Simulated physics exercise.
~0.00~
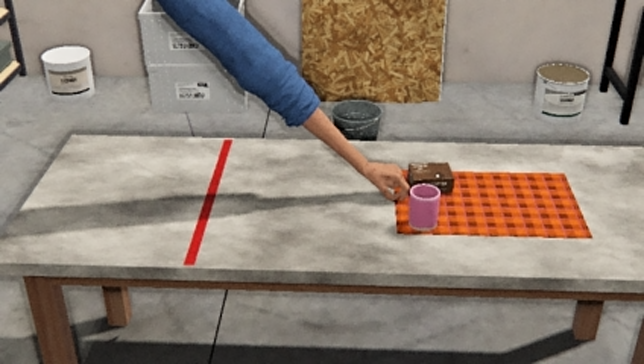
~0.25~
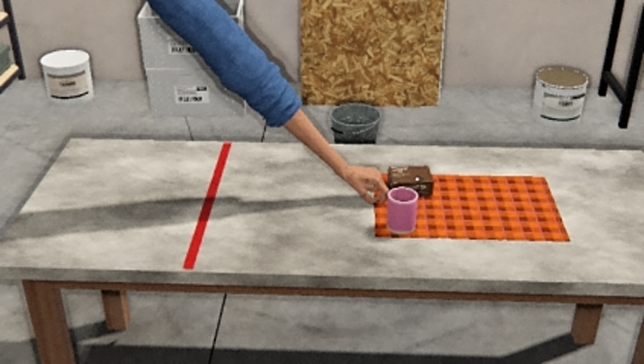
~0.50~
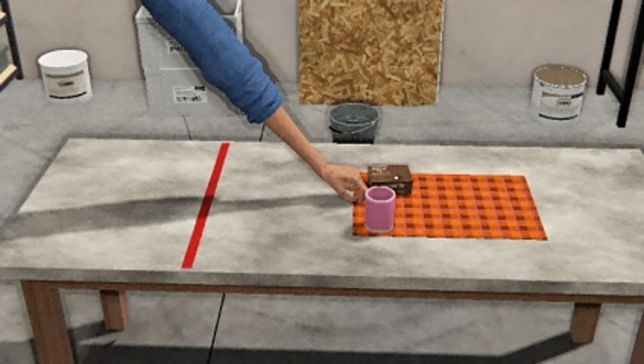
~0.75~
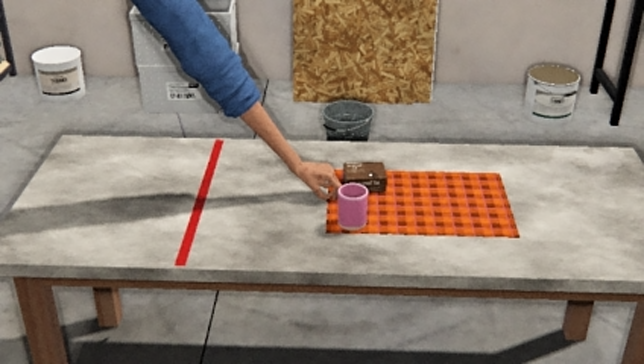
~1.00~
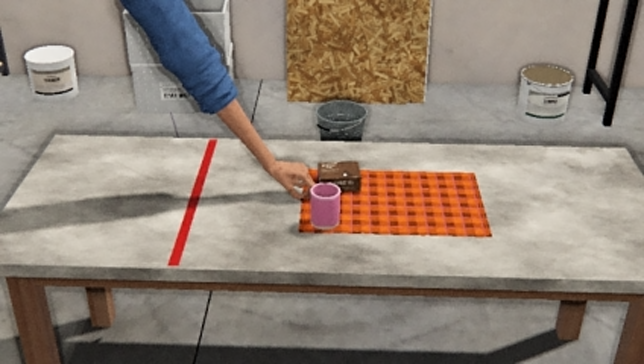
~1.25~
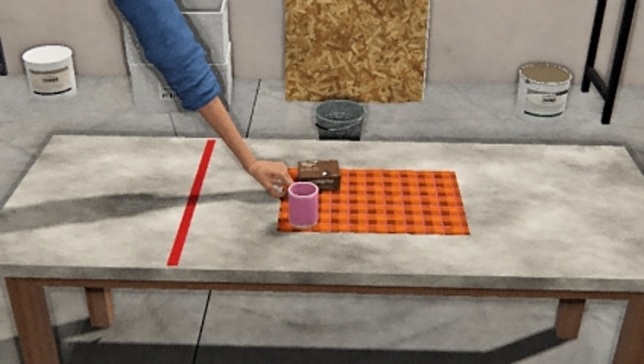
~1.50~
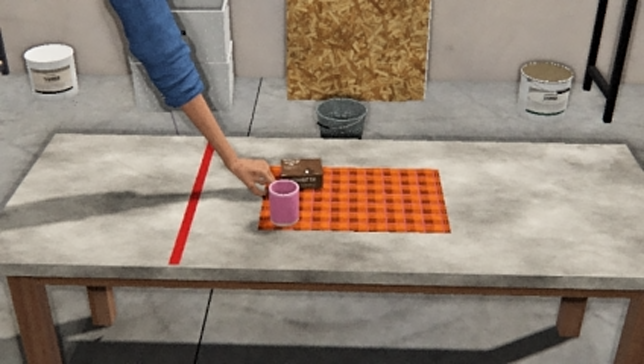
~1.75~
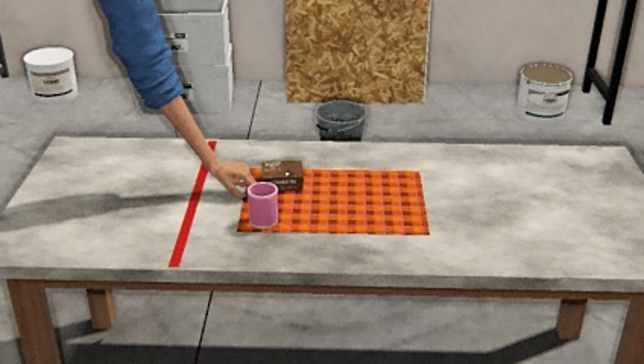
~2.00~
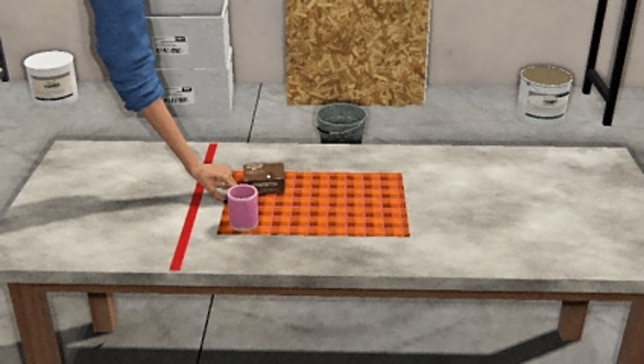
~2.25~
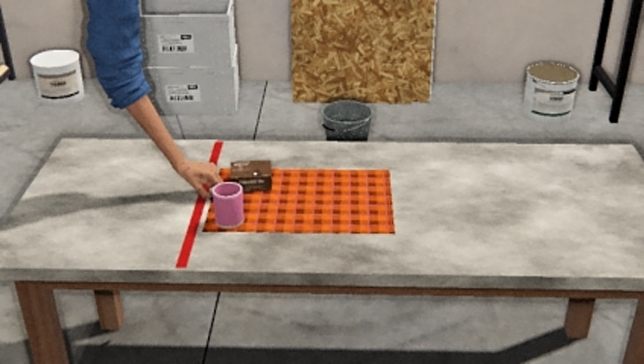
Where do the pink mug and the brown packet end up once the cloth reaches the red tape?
Both end up still on the orange cloth near its left edge beside the tape, with the pink mug standing upright and the brown packet just behind it.
The clip shows a hand drawing an orange checked cloth leftward across a workbench, with a pink mug and a small brown packet riding on it, until the cloth's edge reaches the red tape line with both items still aboard and the mug upright.
